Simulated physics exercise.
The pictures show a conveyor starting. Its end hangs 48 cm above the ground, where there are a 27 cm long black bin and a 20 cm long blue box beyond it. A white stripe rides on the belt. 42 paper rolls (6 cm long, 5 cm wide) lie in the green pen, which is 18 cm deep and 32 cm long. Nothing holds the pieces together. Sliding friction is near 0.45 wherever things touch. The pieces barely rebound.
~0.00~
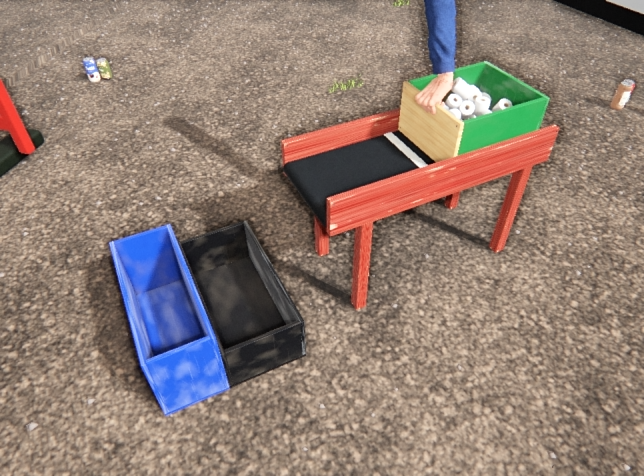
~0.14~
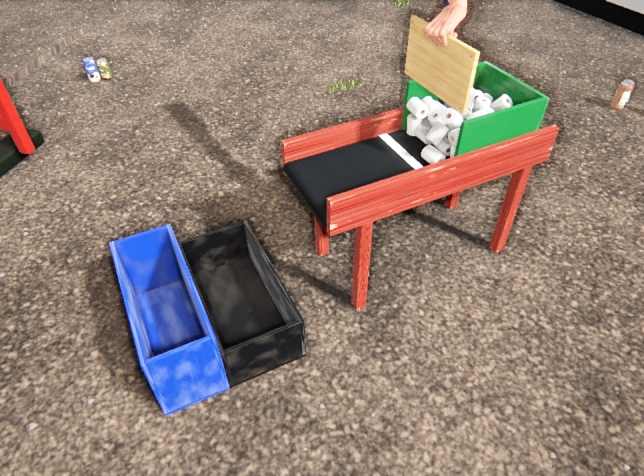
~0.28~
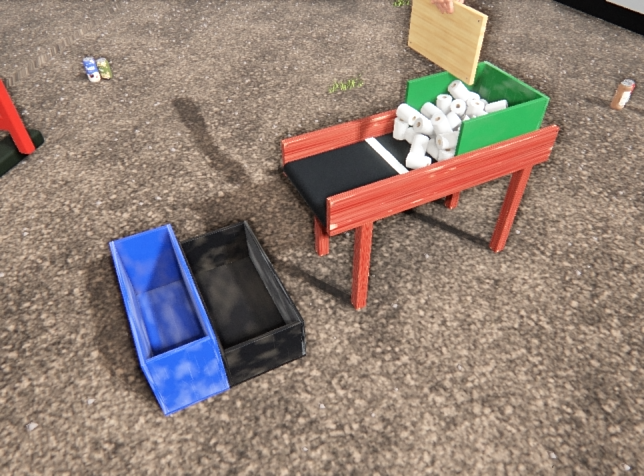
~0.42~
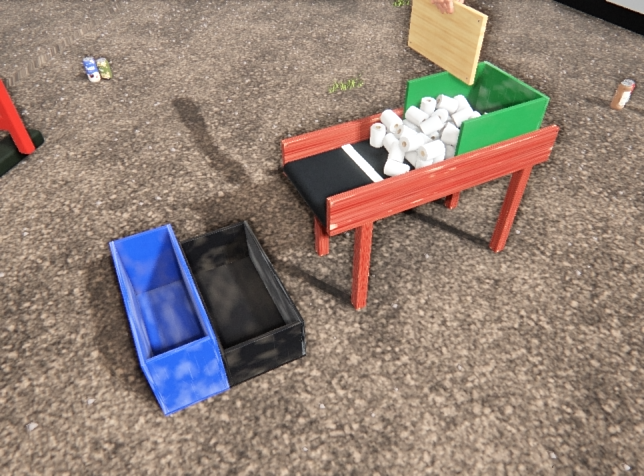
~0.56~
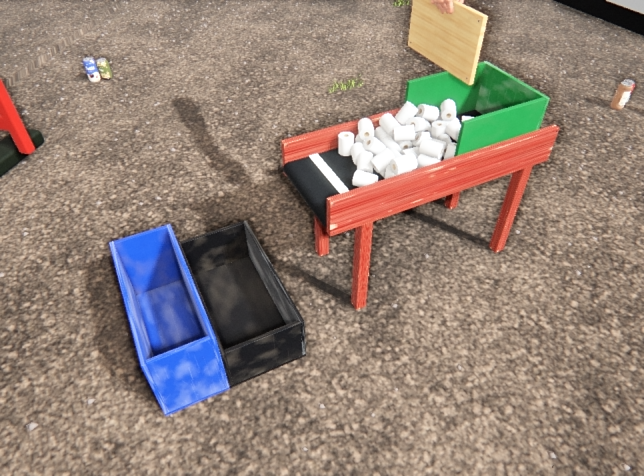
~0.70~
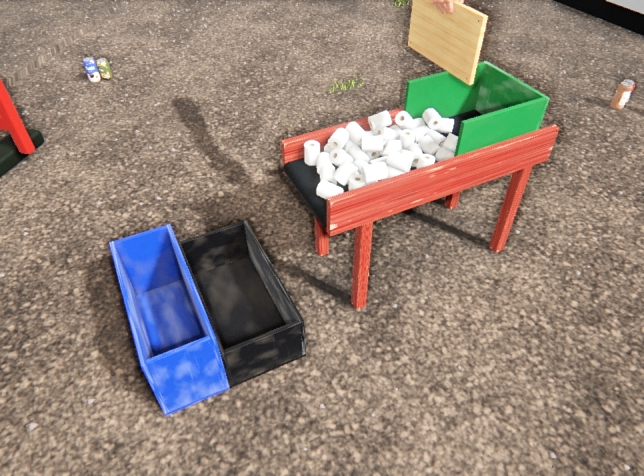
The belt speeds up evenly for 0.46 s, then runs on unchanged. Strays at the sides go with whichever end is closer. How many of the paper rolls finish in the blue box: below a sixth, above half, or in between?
In the end less than a sixth of them are in the blue box.
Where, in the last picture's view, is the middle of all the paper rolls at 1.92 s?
Around (233, 308).
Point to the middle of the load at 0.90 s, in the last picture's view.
Around (333, 171).
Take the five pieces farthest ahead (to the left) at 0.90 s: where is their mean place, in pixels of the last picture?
At about (272, 207).
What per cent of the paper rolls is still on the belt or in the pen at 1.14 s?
Some 30 per cent.
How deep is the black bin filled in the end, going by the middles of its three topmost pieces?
Some 11 cm.
After 0.90 s, 1 still in the green pen, 31 on the belt and 10 in the air.
After 1.14 s, 9 in the black bin, 13 on the belt and 20 in the air.
After 1.48 s, 35 in the black bin, 1 on the belt and 6 in the air.
When it is over (at 1.92 s), 42 in the black bin. Asked share, 0 of 42, 0 per cent.
